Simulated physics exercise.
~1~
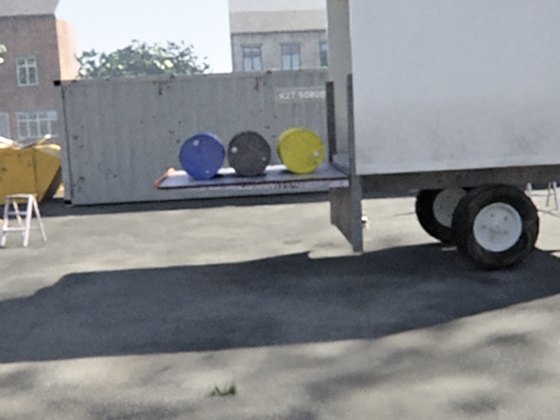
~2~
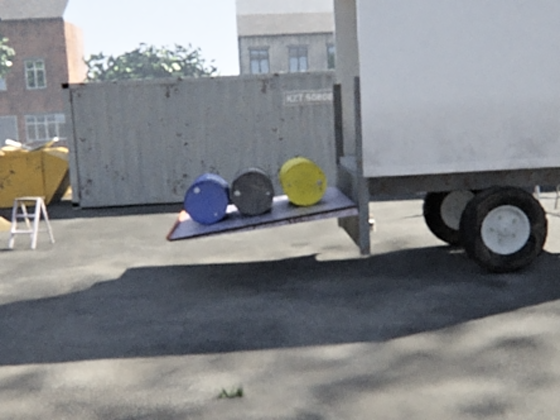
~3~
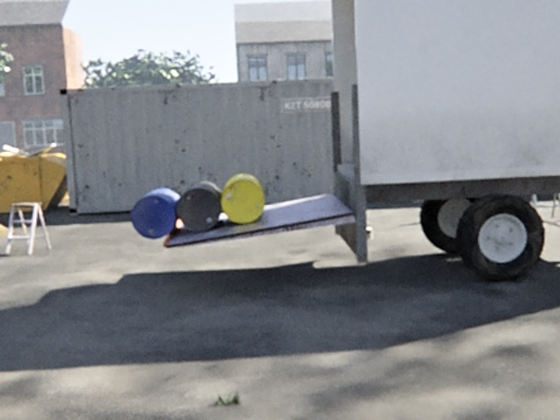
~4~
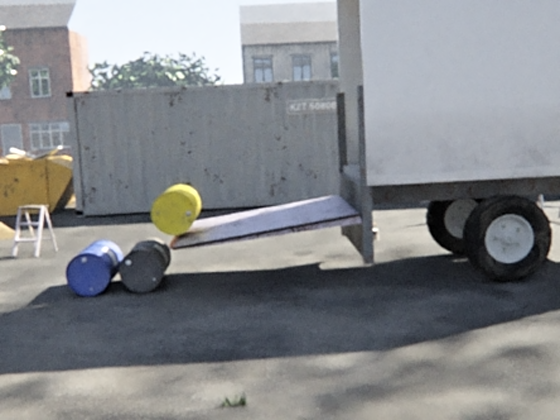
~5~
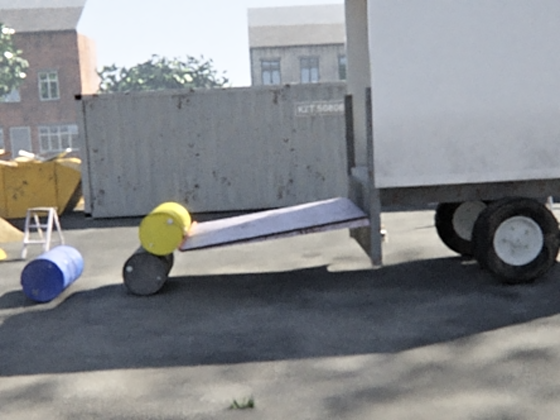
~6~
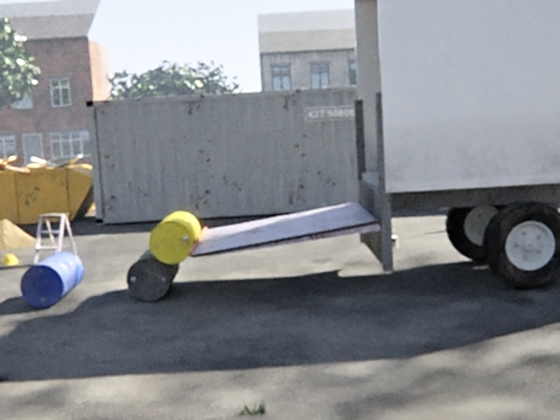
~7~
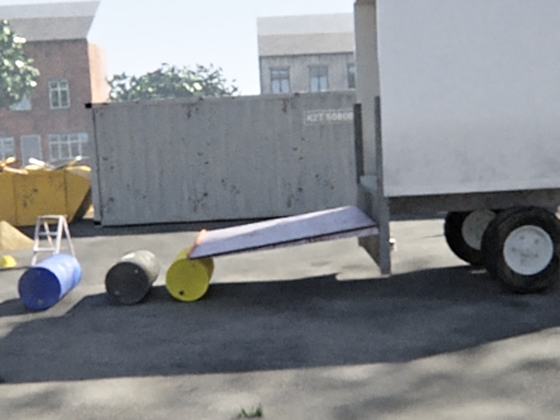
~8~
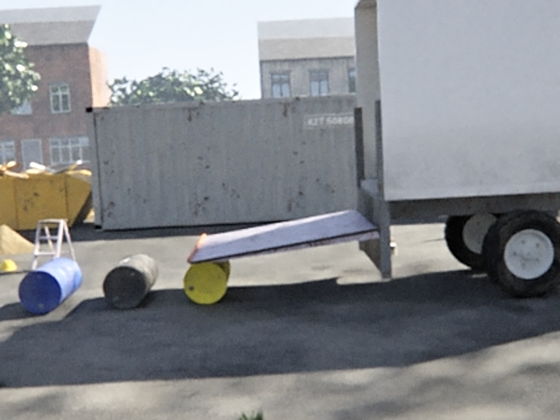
At the start, a blue, a dark grey and a yellow drum lie side by side on a level platform sticking out from the back of a lorry. The platform drops and tilts down to the left, and the drums roll towards its outer edge. The blue one goes over first, followed by the grey, and both land on the ground. The yellow drum tips over the edge and comes down on top of the grey one. It then drops to the ground between the grey drum and the platform. At the end, all three lie on the ground, the yellow beneath the platform's outer edge.
